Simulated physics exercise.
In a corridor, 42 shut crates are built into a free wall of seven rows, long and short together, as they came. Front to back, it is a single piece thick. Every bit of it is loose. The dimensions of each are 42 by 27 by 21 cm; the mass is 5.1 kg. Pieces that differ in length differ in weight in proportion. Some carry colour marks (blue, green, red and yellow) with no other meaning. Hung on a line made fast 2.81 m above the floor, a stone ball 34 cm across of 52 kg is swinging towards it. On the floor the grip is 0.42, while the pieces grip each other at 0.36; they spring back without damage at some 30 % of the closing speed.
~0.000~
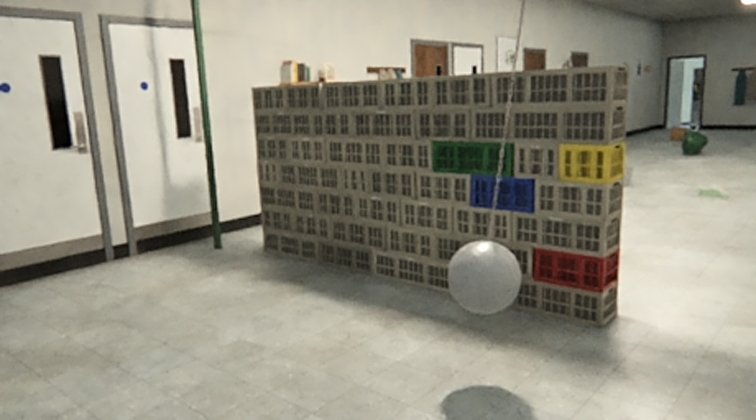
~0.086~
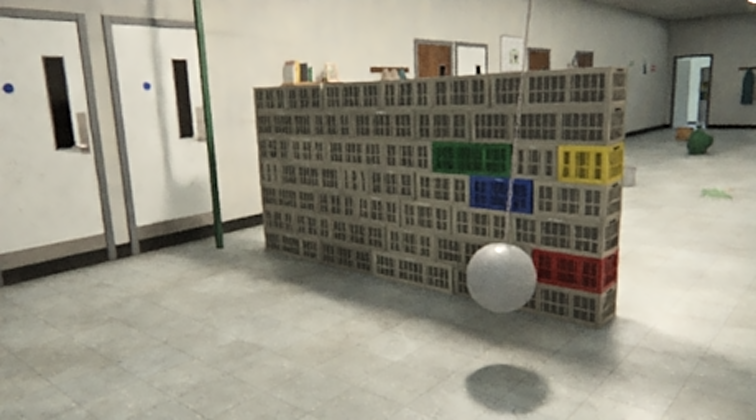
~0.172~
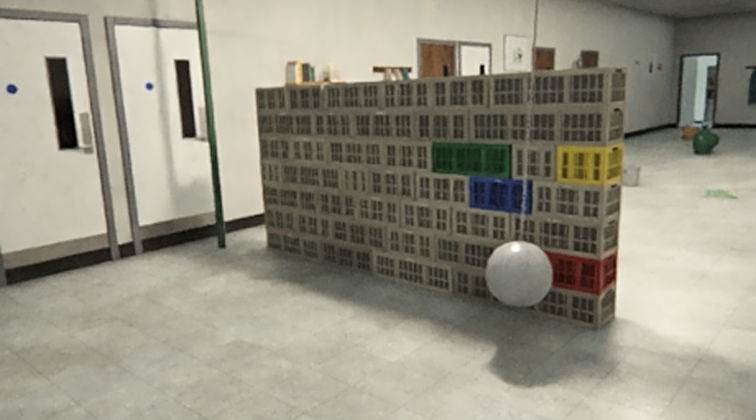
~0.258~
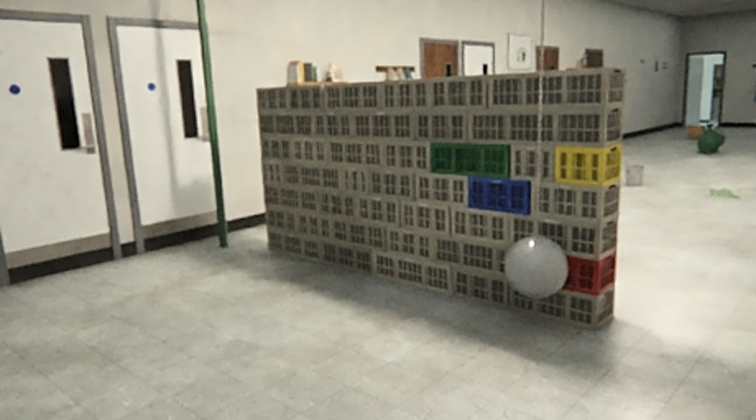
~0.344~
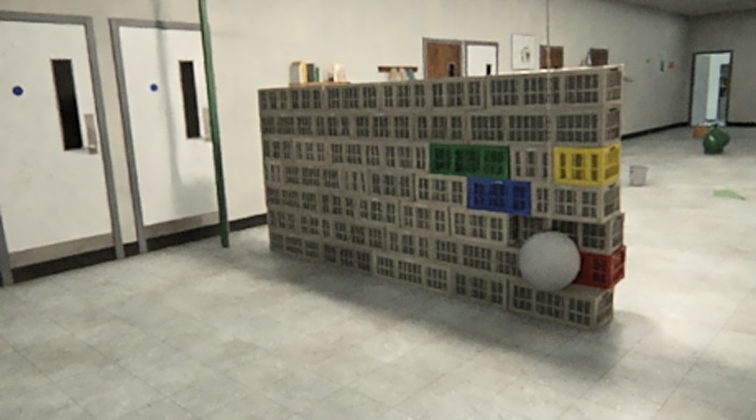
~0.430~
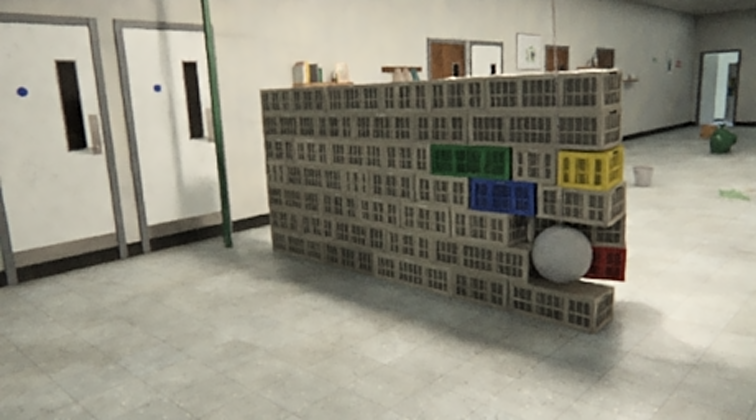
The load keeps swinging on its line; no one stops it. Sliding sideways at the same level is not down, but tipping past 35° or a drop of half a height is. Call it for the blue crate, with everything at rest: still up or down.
Stays.
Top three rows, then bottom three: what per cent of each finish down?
For the top it's 10 in a hundred, for the bottom 10 in a hundred.
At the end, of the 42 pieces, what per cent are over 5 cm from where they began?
I count 15 % as shifted.
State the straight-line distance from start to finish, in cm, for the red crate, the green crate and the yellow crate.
Distances in cm - red: 70; green: 0; yellow: 110.
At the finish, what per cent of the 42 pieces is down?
10 %.
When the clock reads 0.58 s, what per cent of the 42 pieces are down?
By that time it is 0 percent.
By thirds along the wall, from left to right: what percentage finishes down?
0 / 0 / 30 %, left to right.
After 0.58 s, line 11° past plumb; 1 of the 42 crates down; blue crate shifted 6 cm; red crate leaning 33°, 14 cm lower.
After 1.16 s, line 14° past plumb; 2 of the 42 crates down; blue crate shifted 8 cm; yellow crate shifted 31 cm.
After 2.26 s, line 15° before plumb; 4 of the 42 crates down; blue crate shifted 8 cm; yellow crate on its side.
At rest (3.8 s), line 13° past plumb; 4 of the 42 crates down; blue crate shifted 9 cm; yellow crate on its side; red crate 21 cm lower. As the last picture would show them, middles, blue crate near (514, 192), yellow crate near (737, 325).
